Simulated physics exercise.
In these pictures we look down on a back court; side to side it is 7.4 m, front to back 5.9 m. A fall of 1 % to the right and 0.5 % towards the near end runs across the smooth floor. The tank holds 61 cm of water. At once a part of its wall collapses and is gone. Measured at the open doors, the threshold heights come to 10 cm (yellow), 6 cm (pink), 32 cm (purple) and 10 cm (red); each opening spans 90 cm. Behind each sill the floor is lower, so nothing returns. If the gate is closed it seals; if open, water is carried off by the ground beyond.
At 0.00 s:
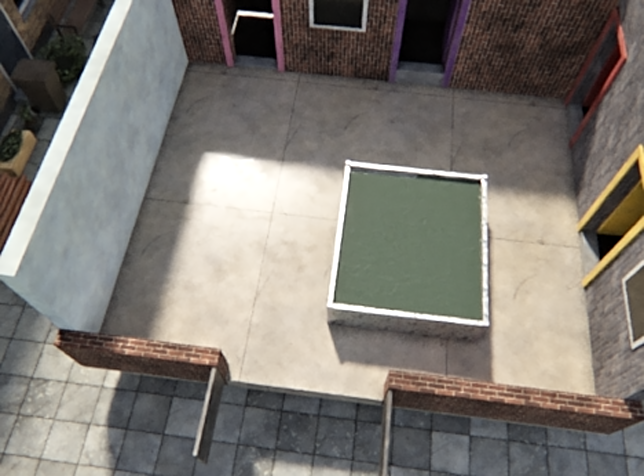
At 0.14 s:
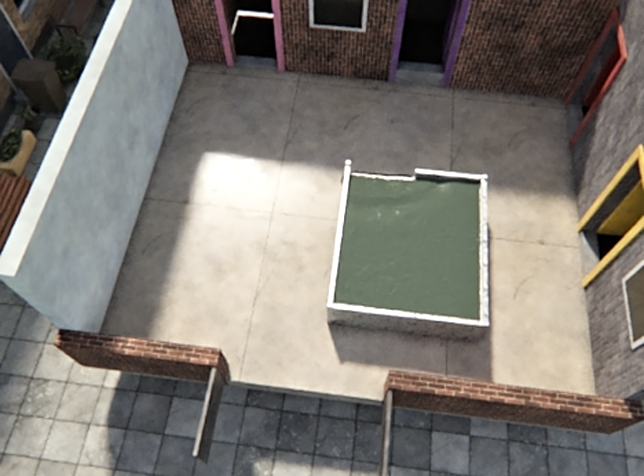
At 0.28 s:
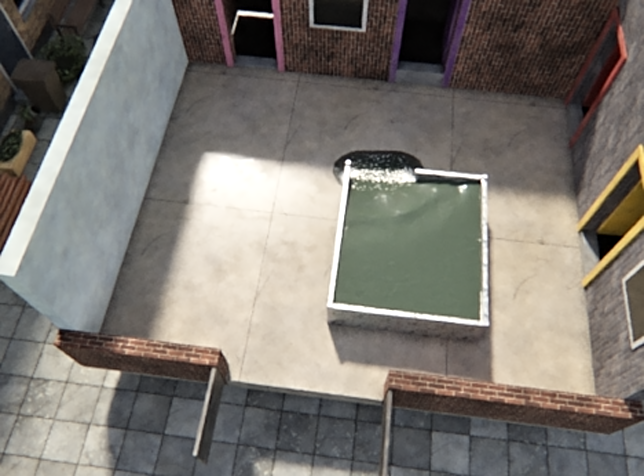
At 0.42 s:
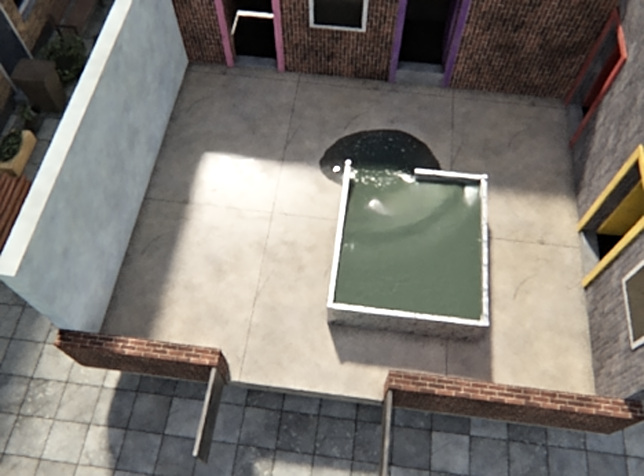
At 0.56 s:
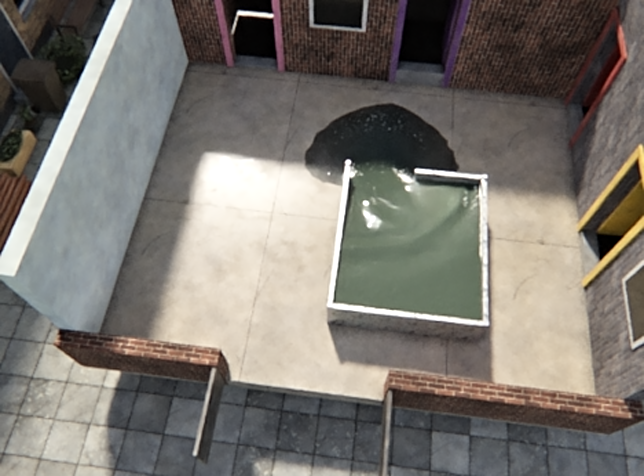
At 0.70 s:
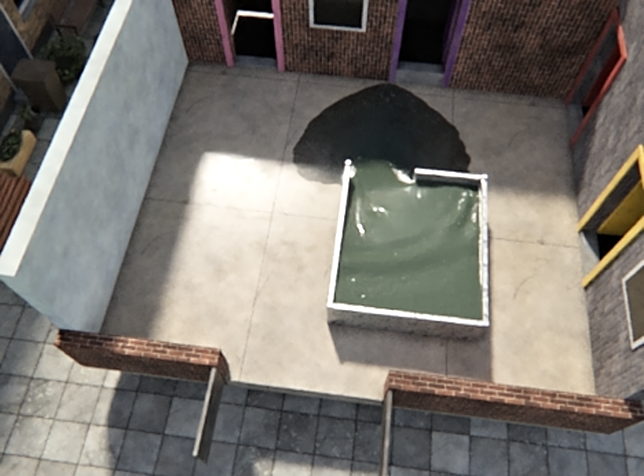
A walled back court with a smooth, pale concrete floor is seen from high above by a still camera, a patch of sunlight lying on its left side. A white-rimmed tank of dark green water stands right of centre, with brick walls, purple-edged doorways behind, and red and yellow surrounds at right. Part of the tank's far rim vanishes, and rippling water pours out, spreading a widening dark pool backward and sideways across the floor.
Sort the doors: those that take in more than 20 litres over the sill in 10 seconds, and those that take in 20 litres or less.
Sorted: The yellow door takes in 20 litres or less; the pink door takes in more; the purple door takes in 20 litres or less; the red door takes in more.
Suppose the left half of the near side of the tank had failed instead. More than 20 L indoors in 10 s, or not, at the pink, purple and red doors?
Pink falls short; purple falls short; red falls short.
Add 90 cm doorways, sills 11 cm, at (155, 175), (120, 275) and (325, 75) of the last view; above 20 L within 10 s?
Taking them in order, the first gets too little, the second too little and the third enough.
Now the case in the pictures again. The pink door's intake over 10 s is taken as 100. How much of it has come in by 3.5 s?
35 percent or so by then.
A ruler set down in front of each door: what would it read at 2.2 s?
Depths: Yellow door 0 cm, pink door 13 cm, purple door 27 cm, red door 1 cm.
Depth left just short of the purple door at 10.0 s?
I'd put it at around 8.0 cm deep.
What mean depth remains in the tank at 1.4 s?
Average depth: About 47 cm.
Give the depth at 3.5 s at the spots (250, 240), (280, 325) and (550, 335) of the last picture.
Spot one 0 cm, spot two 0 cm, spot three 0 cm.
After 1.4 s water covers 20 % of the floor and is deepest (36 cm) near (367, 185); yellow door not reached, pink door not reached, purple door 25 cm at the sill, 0 L in, red door not reached.
After 2.2 s water covers 25 % of the floor and is deepest (32 cm) near (367, 185); yellow door not reached, pink door 13 cm at the sill, 2 L in, purple door 27 cm at the sill, 0 L in, red door not reached.
After 3.5 s water covers 40 % of the floor and is deepest (25 cm) near (194, 73); yellow door not reached, pink door 10 cm at the sill, 24 L in, purple door 21 cm at the sill, 0 L in, red door 22 cm at the sill, 44 L in.
After 6.0 s water covers 80 % of the floor and is deepest (18 cm) near (568, 119); yellow door 5 cm at the sill, 0 L in, pink door 10 cm at the sill, 42 L in, purple door 15 cm at the sill, 0 L in, red door 16 cm at the sill, 140 L in.
After 10.0 s water covers 95 % of the floor and is deepest (13 cm) near (597, 411); yellow door 5 cm at the sill, 0 L in, pink door 8 cm at the sill, 66 L in, purple door 8 cm at the sill, 0 L in, red door 12 cm at the sill, 184 L in.
